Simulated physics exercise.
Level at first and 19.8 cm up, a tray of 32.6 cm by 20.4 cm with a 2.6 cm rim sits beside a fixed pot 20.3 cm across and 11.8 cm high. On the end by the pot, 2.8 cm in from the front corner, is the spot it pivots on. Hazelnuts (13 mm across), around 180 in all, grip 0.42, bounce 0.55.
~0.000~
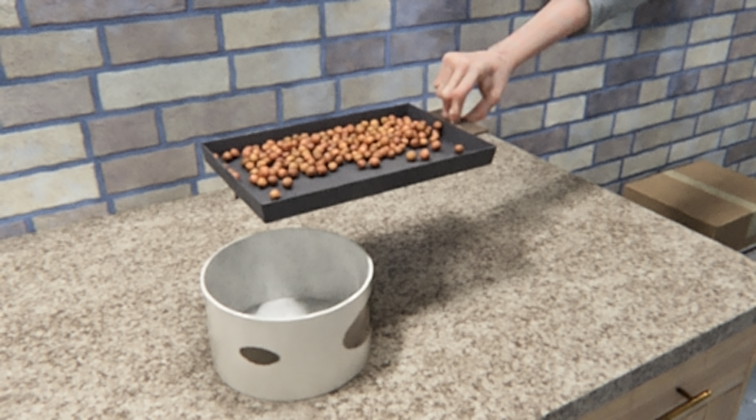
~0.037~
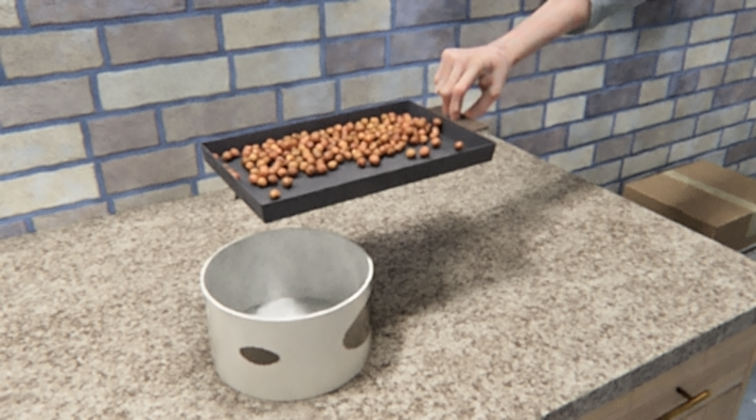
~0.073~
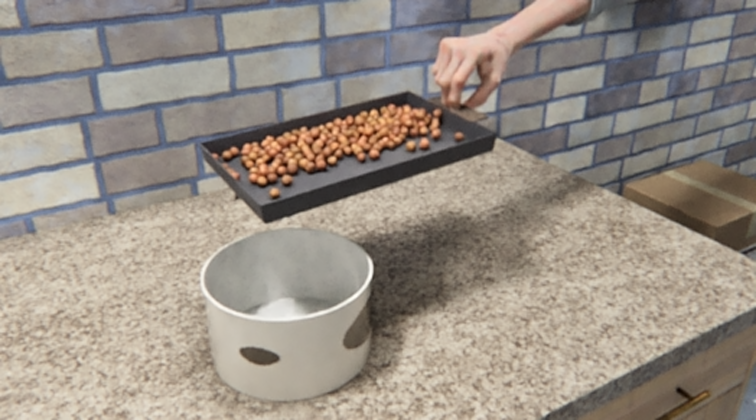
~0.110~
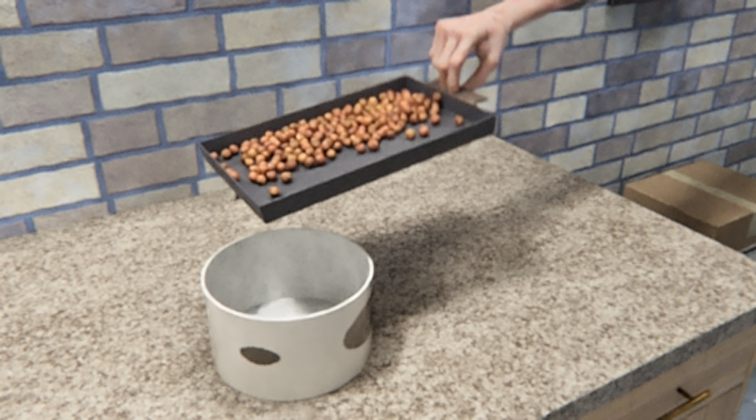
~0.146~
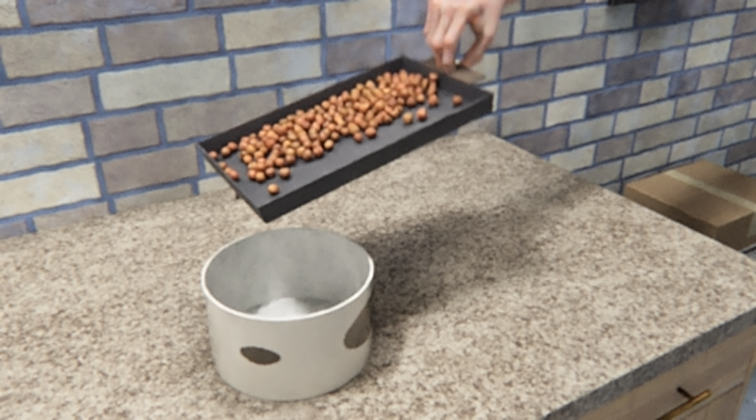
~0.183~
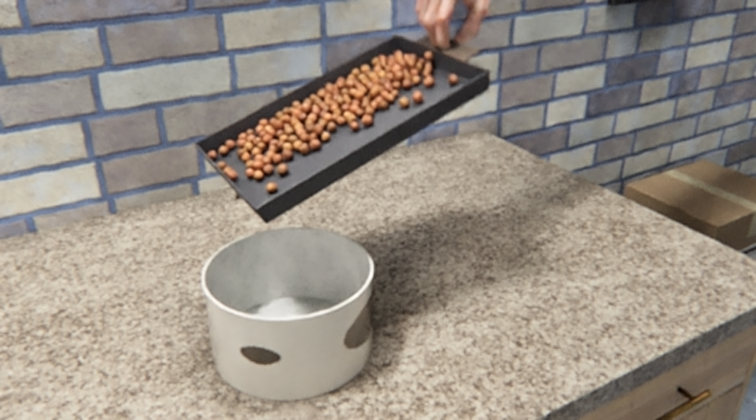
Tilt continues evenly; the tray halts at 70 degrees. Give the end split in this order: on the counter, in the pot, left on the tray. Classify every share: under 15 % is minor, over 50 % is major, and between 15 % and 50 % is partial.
Counter: Major, pot: Minor, tray: Partial.
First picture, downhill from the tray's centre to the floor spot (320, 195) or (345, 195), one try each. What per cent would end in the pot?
That would be close to 20 per cent and then close to 25 per cent.
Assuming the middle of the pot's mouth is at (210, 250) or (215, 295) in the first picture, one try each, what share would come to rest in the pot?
First try around 40 %, second around 25 %.
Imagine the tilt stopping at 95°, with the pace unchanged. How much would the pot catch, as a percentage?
15 %.
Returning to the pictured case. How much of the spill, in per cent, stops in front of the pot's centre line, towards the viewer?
Share: Roughly 30 %.
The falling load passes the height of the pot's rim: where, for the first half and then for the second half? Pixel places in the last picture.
It passes about (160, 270) first and (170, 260) afterwards.
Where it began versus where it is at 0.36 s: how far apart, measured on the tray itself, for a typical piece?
Roughly 3 cm.
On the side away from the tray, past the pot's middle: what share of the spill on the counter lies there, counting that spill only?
Near 100 in a hundred.
Then, at 0.36 s, tilt 46 degrees; the tray holds 100 %, the pot 0 %.
Then, at 0.48 s, tilt 64 degrees; the tray holds 100 %, the pot 0 %.
After 0.72 s, tilt 70 degrees; the tray holds 45 %, the pot 0 %.
By 1.9 s all is still; counter 60 %, pot 5 %, tray 40 %.
